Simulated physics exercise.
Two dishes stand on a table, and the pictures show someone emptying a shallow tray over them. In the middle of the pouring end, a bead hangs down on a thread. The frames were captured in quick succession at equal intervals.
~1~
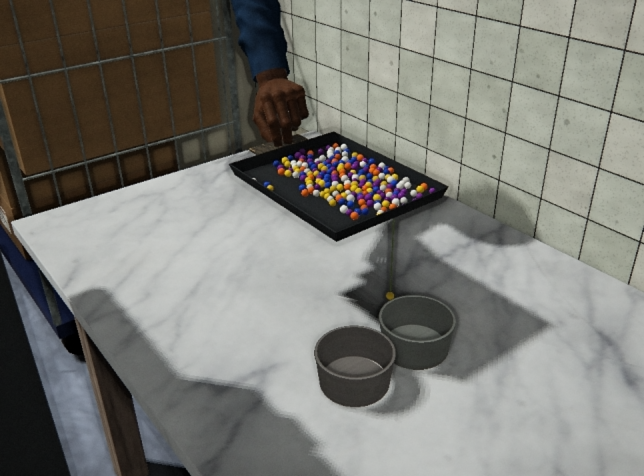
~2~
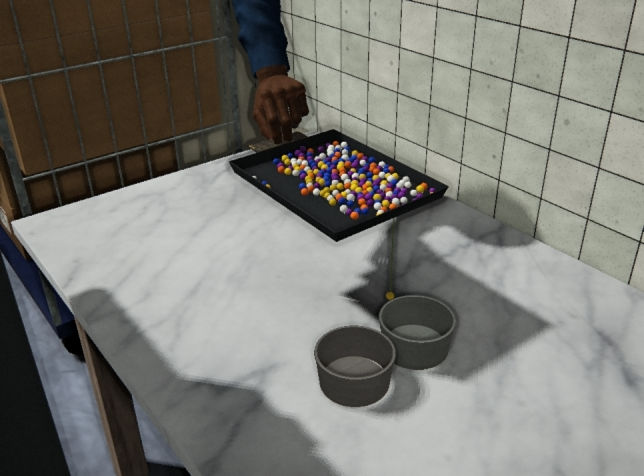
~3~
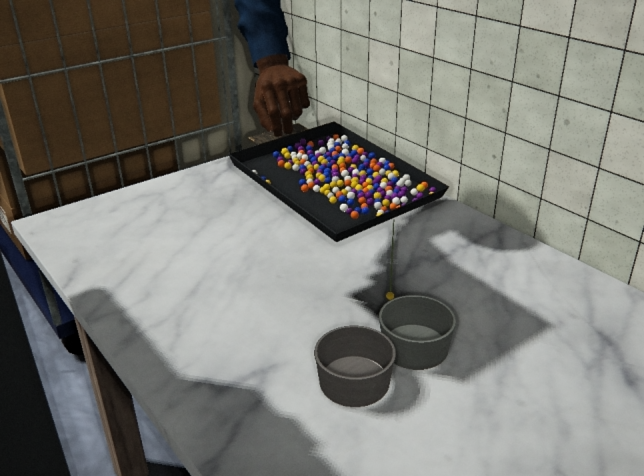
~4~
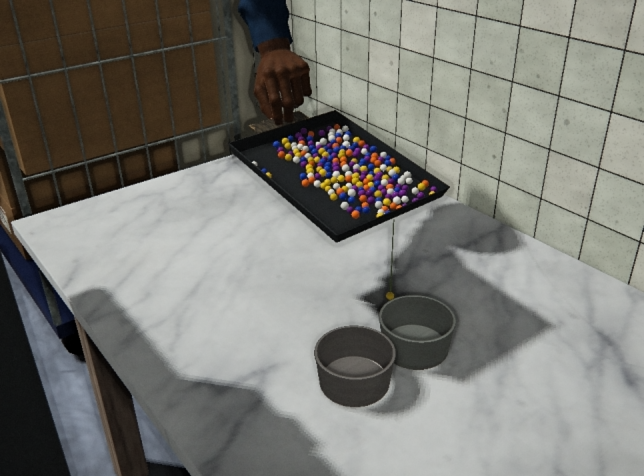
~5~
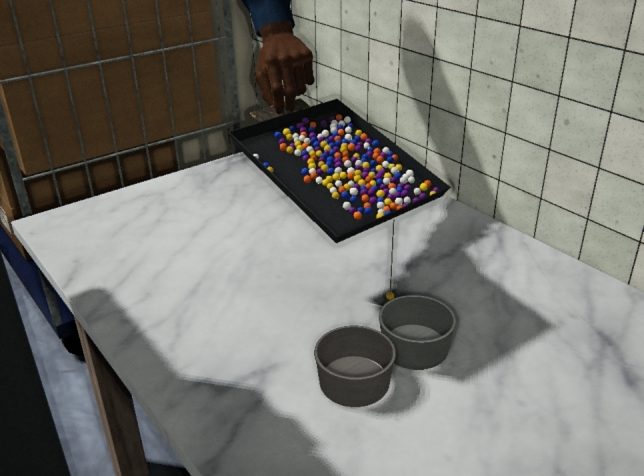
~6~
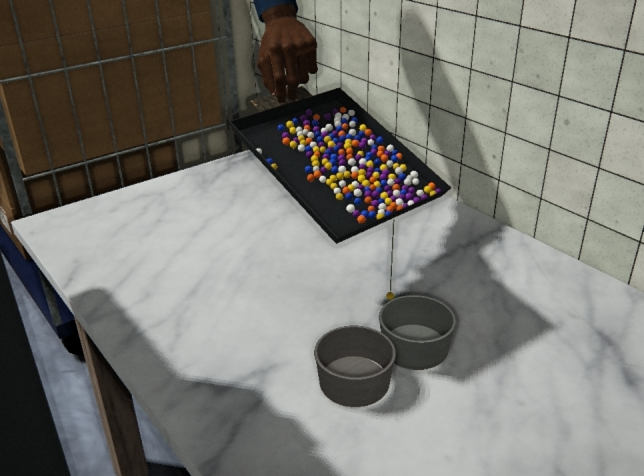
On a marble table by a tiled wall, a hand slowly raising one end of a black tray of colourful beads, tilting it above two grey dishes.
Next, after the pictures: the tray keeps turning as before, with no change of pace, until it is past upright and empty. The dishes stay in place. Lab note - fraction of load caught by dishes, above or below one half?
Watching it, the dishes hang on to most of it.
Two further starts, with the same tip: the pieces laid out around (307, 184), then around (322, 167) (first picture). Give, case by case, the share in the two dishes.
First try 80 %, second try 70 %.
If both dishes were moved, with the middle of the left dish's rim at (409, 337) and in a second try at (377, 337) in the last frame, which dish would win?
Placement one: The left-positioned dish. Placement two: The left-positioned dish.
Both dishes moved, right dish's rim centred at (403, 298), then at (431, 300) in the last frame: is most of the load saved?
Well, not up to half at the first spot and in excess of half at the second.
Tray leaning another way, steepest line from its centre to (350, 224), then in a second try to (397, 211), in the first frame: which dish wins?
It would be the left-side one to begin with, and after that the right-side one.
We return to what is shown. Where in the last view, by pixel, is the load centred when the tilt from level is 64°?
Roughly (391, 219).
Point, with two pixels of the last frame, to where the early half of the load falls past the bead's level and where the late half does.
Roughly at (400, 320) first, and then at (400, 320).
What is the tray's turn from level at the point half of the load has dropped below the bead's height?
The tilt then is about 85°.
Soon after the last picture, tray tipped steeply; about two thirds on the tray; a small part in the left dish; a small part in the right dish; a stray few outside both; about a quarter in the air.
A little later, tray tipped past a quarter turn; about a third in the left dish; about a third in the right dish; about a quarter outside both; a small part in the air.
Later still, tray tipped past a quarter turn; about a third in the left dish; about a third in the right dish; about a quarter outside both.
By the end, tray tipped past a quarter turn; about a third in the left dish; about a third in the right dish; about a quarter outside both.
